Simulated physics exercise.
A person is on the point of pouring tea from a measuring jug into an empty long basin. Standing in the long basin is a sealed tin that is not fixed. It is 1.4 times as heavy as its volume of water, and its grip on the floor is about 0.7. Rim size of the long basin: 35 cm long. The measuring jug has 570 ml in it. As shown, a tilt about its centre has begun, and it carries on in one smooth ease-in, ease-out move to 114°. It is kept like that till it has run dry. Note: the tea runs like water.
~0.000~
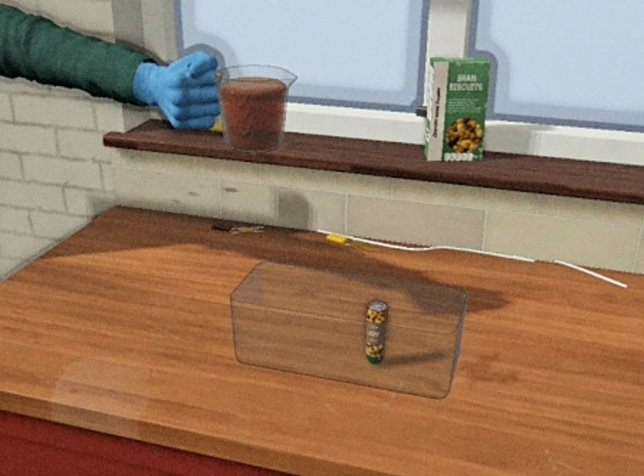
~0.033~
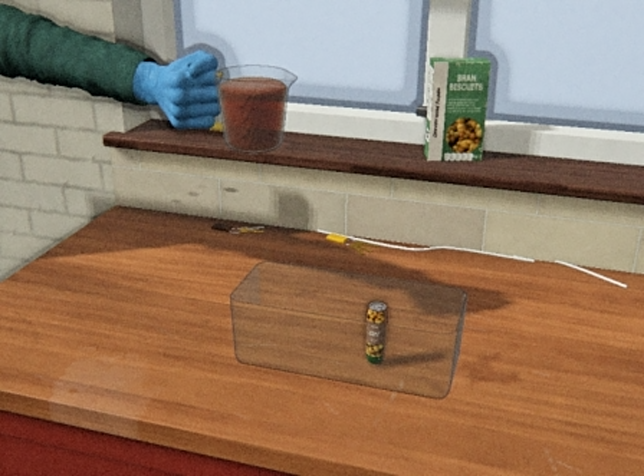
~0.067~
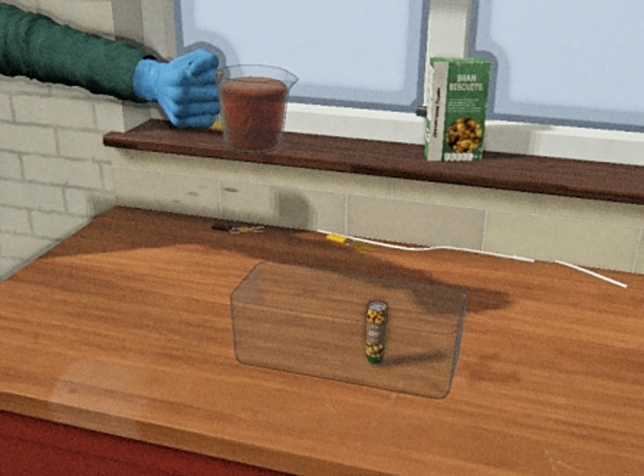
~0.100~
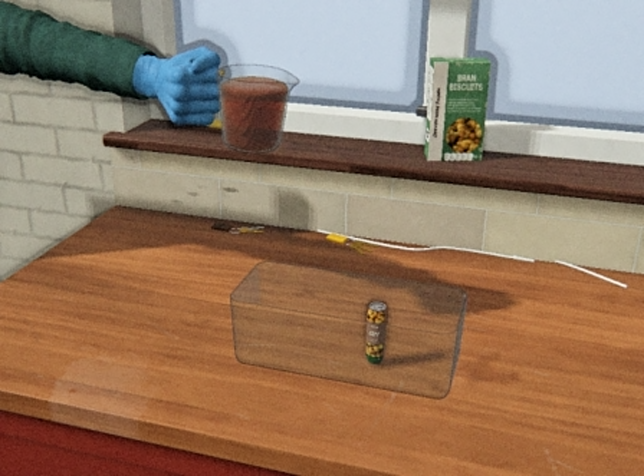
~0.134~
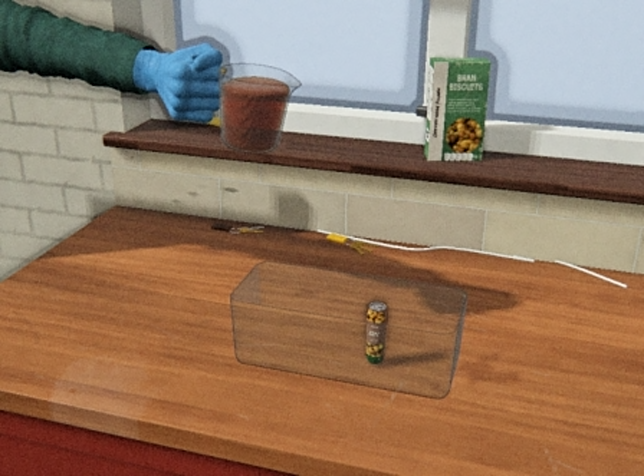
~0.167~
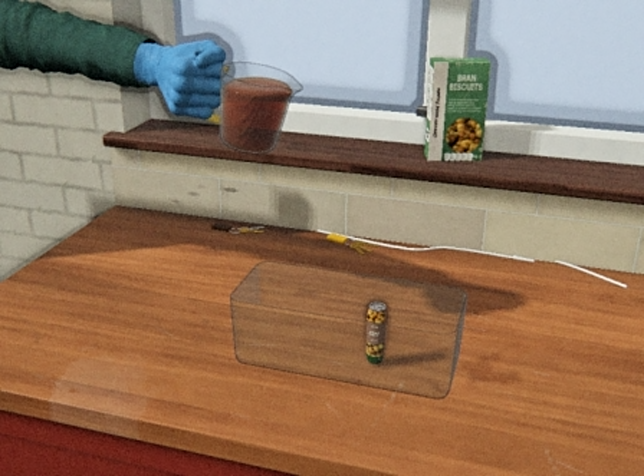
In a kitchen, a blue-gloved hand at the left holds a clear jug of reddish-brown liquid near the windowsill, above a wooden counter with an empty-looking clear basin and a small patterned tin. The jug stays level at first, then tilts slightly to the right, while everything else remains still.
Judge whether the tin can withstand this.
My guess is it's going to keel over.
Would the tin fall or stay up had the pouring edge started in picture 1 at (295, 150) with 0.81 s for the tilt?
It does not tip.
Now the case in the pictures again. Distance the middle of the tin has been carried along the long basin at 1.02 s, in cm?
The tin is about 7 cm from where it started.
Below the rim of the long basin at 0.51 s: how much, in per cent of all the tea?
Near 1 in a hundred.
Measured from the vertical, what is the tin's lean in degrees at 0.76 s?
Tilt: Around 10°.
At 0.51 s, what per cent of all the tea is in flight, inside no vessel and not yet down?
32 %.
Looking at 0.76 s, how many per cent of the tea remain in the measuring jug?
Close to 10 percent of the total.
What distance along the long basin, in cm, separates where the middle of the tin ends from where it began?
7.5 cm.
By 0.51 s the tilt is 80° and 66 per cent is still to pour; the tin stands where it began.
By 0.76 s the tilt is 113° and 9 per cent is still to pour; the tin leans 8°.
By 1.02 s the tilt is 114° and 0 per cent is still to pour; the tin lies on its side.
By 1.31 s the tilt is 114° and 0 per cent is still to pour; the tin lies on its side.
At rest the tin lies on its side.
